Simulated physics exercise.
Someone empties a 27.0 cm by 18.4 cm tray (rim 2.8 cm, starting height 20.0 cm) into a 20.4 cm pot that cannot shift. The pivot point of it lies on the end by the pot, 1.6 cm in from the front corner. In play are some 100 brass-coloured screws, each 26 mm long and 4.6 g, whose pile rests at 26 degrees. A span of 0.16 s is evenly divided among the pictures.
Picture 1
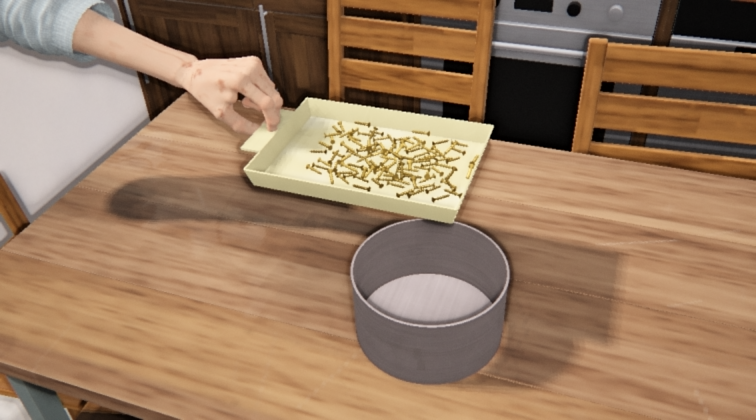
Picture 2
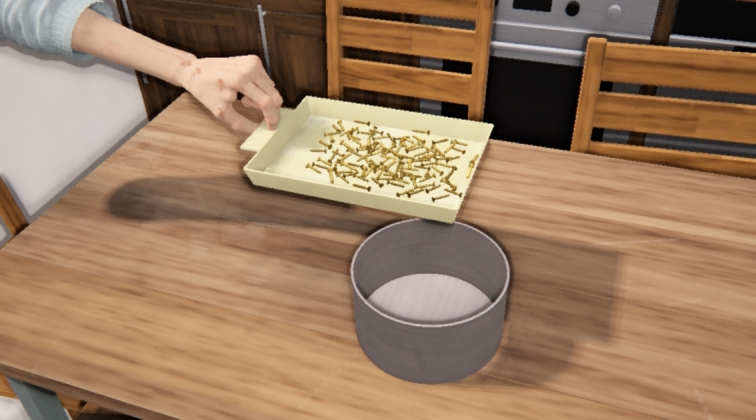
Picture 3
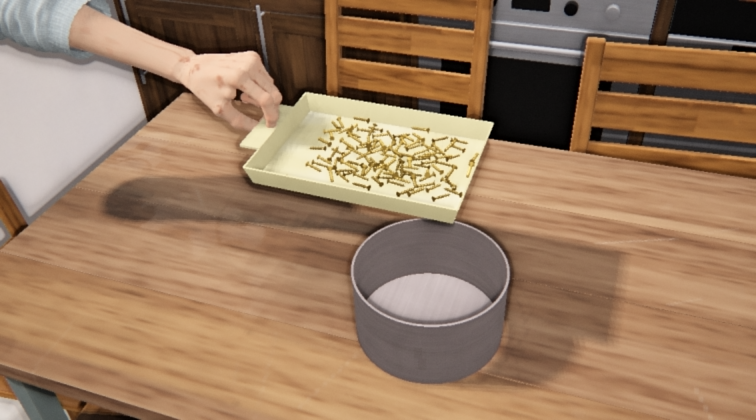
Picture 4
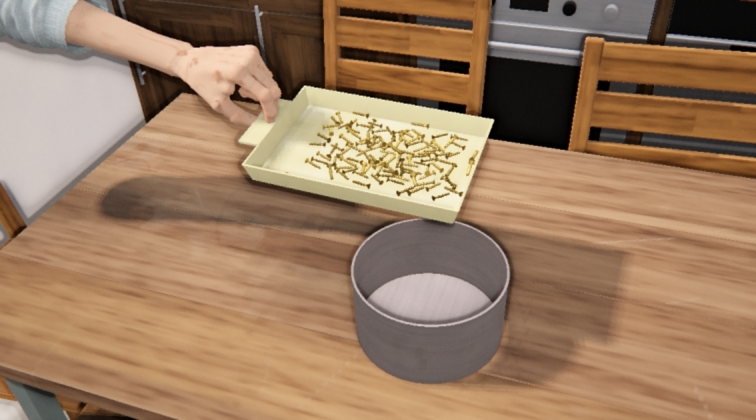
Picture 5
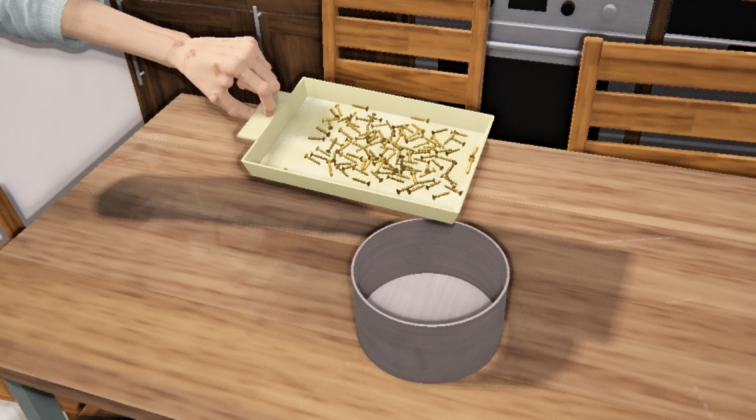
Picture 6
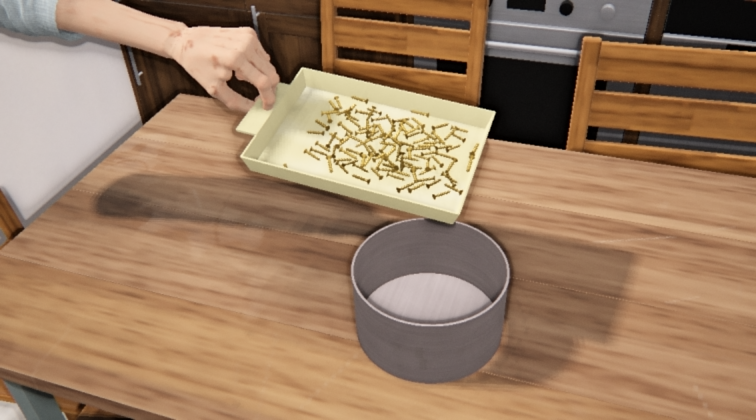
Pale yellow tray of brass-coloured screws tilting slightly as a hand raises its handle end beside a grey pot on a wooden table.
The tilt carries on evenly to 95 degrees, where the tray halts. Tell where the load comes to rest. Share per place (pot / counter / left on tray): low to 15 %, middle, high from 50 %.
Shares - pot: High, counter: Low, left on the tray: Low.
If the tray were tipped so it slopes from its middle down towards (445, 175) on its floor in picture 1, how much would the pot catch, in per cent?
Near 30 percent, give or take.
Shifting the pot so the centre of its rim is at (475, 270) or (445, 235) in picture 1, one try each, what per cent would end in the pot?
Some 100 and 0 per cent.
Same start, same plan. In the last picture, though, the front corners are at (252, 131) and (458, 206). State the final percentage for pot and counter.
The pot gets 30 and the counter 70.
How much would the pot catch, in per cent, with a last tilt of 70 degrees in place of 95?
Result: Close to 65 %.
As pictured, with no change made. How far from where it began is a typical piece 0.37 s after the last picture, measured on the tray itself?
Displacement on the tray: Roughly 7 cm.
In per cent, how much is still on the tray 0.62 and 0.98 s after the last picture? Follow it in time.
First 85, then 5.
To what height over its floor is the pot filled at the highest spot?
Around 2.5 cm above the floor.
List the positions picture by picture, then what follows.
Tray tilt 0 degrees, front corners at (251, 167) and (453, 205); middle of the pieces at (388, 158); pot at (429, 268), in the first picture.
Tray tilt 0 degrees, front corners at (251, 167) and (453, 205); middle of the pieces at (387, 157), in the second picture.
Tray tilt 2 degrees, front corners at (251, 165) and (453, 205); middle of the pieces at (387, 155), in the third picture.
Tray tilt 4 degrees, front corners at (250, 162) and (454, 206), lowest corner right front; middle of the pieces at (387, 152), in the fourth picture.
Tray tilt 7 degrees, front corners at (249, 159) and (454, 207), lowest corner right front; middle of the pieces at (387, 148), in the fifth picture.
Tray tilt 10 degrees, front corners at (248, 154) and (455, 208), lowest corner right front; middle of the pieces at (387, 144); pot at (430, 267), in the sixth picture.
Then, 0.37 s after the last picture, tilt 51 degrees; the tray holds 100 %, the pot 0 %.
Then, 0.62 s after the last picture, tilt 78 degrees; the tray holds 85 %, the pot 5 %.
Then, 0.98 s after the last picture, tilt 95 degrees; the tray holds 5 %, the pot 90 %.
In the end, pot 95 %, counter 5 %, tray 0 %.
